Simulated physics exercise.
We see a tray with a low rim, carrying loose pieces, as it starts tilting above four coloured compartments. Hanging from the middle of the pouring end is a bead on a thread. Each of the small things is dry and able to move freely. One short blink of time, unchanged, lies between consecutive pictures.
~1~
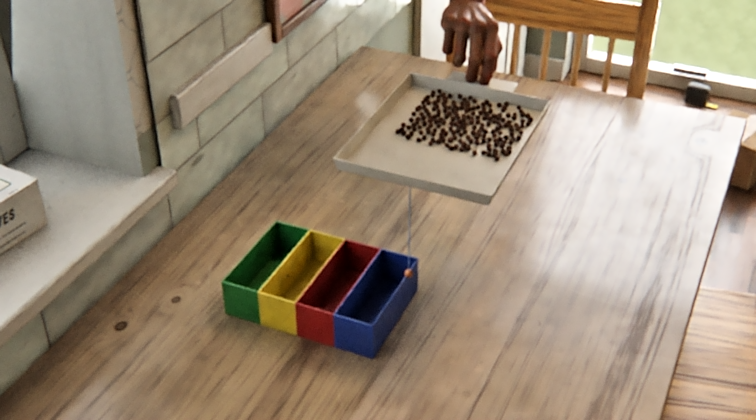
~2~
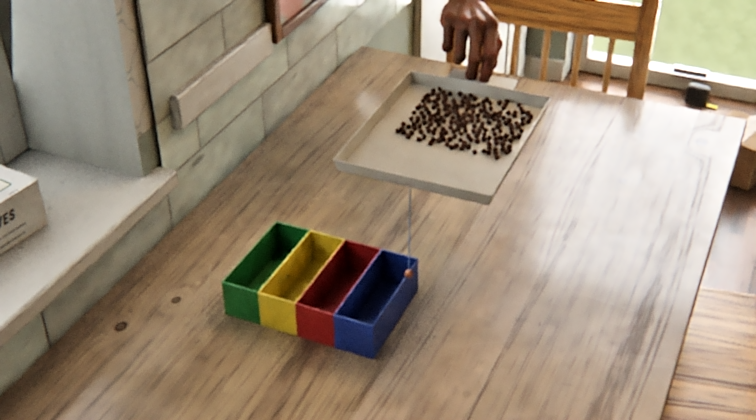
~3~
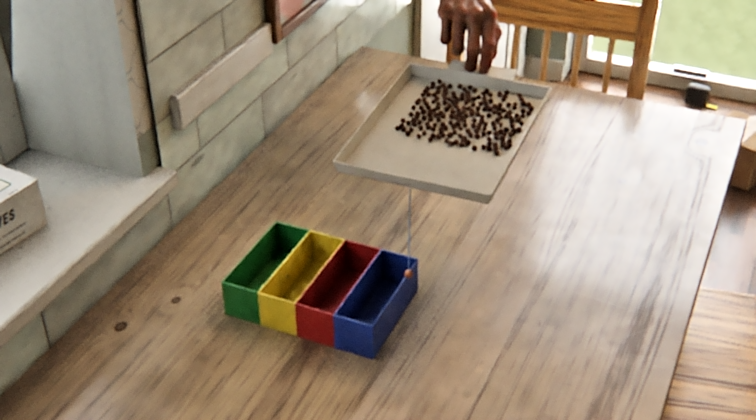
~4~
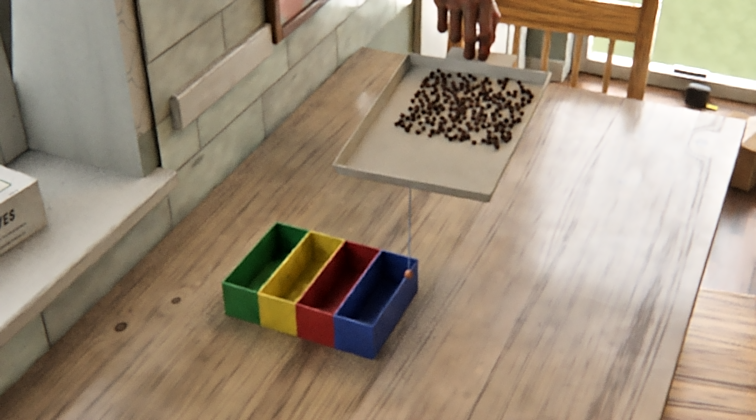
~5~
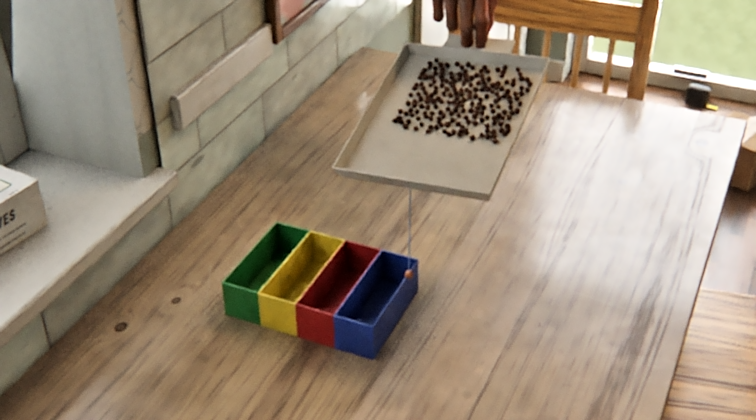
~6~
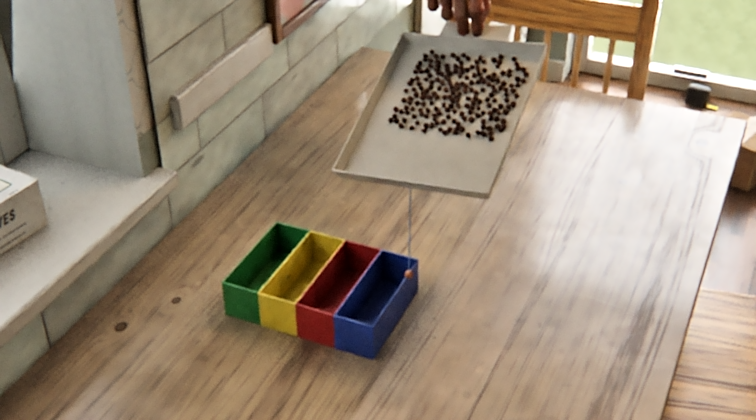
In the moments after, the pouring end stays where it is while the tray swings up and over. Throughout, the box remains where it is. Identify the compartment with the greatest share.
Greatest share: Red.
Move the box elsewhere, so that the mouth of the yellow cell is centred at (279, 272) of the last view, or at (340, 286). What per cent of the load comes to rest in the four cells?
About 90 per cent, then about 100 per cent.
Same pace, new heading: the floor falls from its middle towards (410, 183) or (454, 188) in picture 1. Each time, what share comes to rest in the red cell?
The first gives 20 %, the second 0 %.
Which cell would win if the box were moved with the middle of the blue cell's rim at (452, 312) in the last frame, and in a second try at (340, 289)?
Attempt 1 - that green cell; attempt 2 - the blue cell.
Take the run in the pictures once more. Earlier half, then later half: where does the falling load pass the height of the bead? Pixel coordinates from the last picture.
I'd put it at roughly (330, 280), and after that at roughly (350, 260).
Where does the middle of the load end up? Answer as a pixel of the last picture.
I'd say the middle ends up at about (336, 313).
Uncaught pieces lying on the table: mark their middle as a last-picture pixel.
Centre at rest: About (301, 392).
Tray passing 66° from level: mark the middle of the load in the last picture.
(356, 193).
Soon after the last picture, tray tipped steeply; about half on the tray; a small part in the red cell; a small part in the yellow cell; a stray few in the blue cell; about a third falling or outside the box.
A little later, tray tipped past a quarter turn; a small part on the tray; about half in the red cell; a small part in the blue cell; a small part in the yellow cell; a stray few in the green cell; about a quarter falling or outside the box.
Later still, tray tipped past a quarter turn; about two thirds in the red cell; a small part in the blue cell; a small part in the yellow cell; a stray few in the green cell; a small part falling or outside the box.
At rest, tray tipped past a quarter turn; about two thirds in the red cell; a small part in the blue cell; a small part in the yellow cell; a stray few in the green cell; a small part outside the box.
